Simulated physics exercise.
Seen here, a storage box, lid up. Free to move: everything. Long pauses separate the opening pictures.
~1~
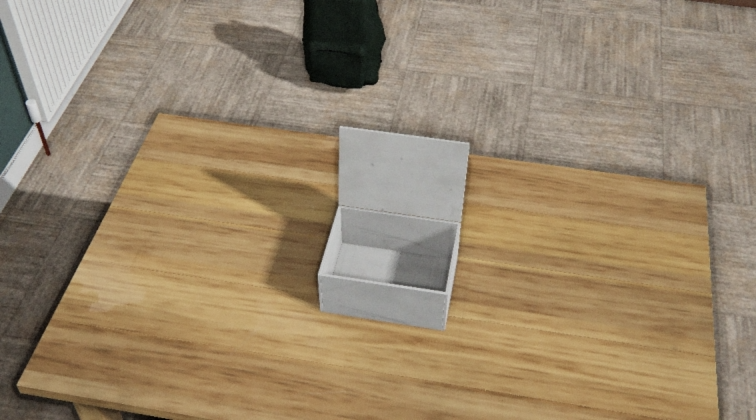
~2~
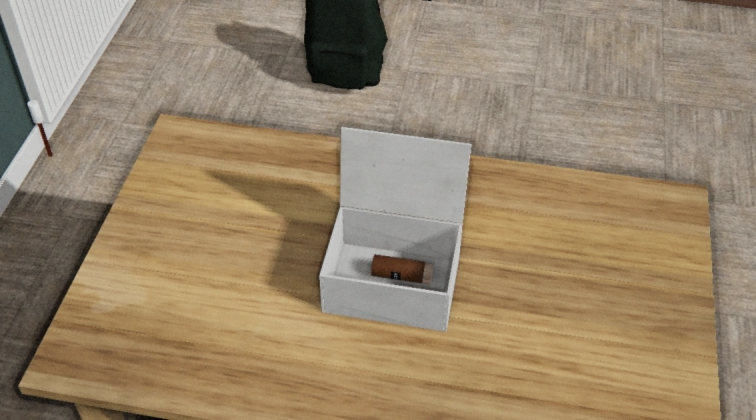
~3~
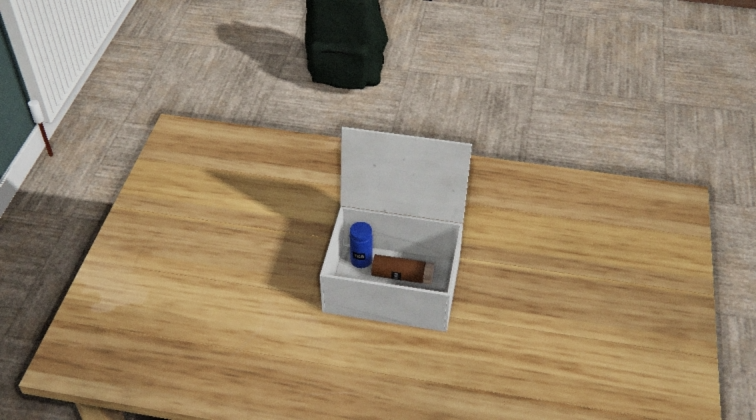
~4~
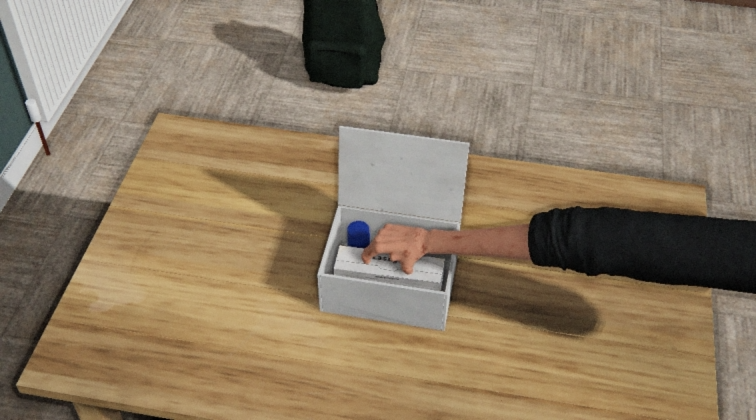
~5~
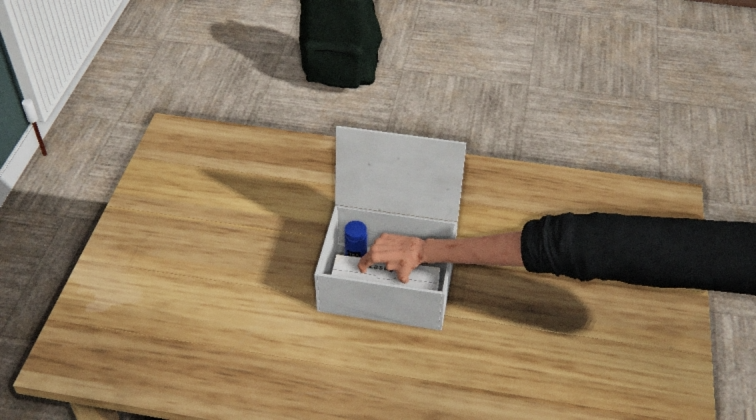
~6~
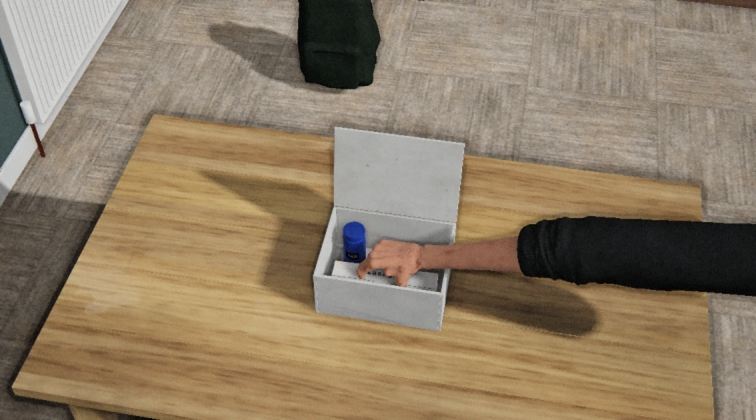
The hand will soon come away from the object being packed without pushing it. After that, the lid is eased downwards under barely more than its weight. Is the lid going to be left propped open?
No, it closes.
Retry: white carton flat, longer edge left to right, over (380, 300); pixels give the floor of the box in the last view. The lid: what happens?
The lid goes all the way down.
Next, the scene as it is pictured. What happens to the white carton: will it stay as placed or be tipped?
Result: It remains as it was set.
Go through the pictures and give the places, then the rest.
In the first picture, the last thing is not in view yet.
In the second picture, the last thing is not in view yet; brown shaker (403, 269).
In the third picture, the last thing is not in view yet; brown shaker (403, 269).
The fourth picture shows on its way; white carton (389, 274).
The fifth picture shows on its way.
The sixth picture shows put in, still held.
Then, 1.30 s past the last view, lid 80° above the rim.
Then, 1.70 s past the last view, lid 47° above the rim.
Then, 2.00 s past the last view, lid 9° above the rim.
Finally, lid shut; all 3 still in place. Final places as the last picture's camera would see them, white carton near (384, 289).
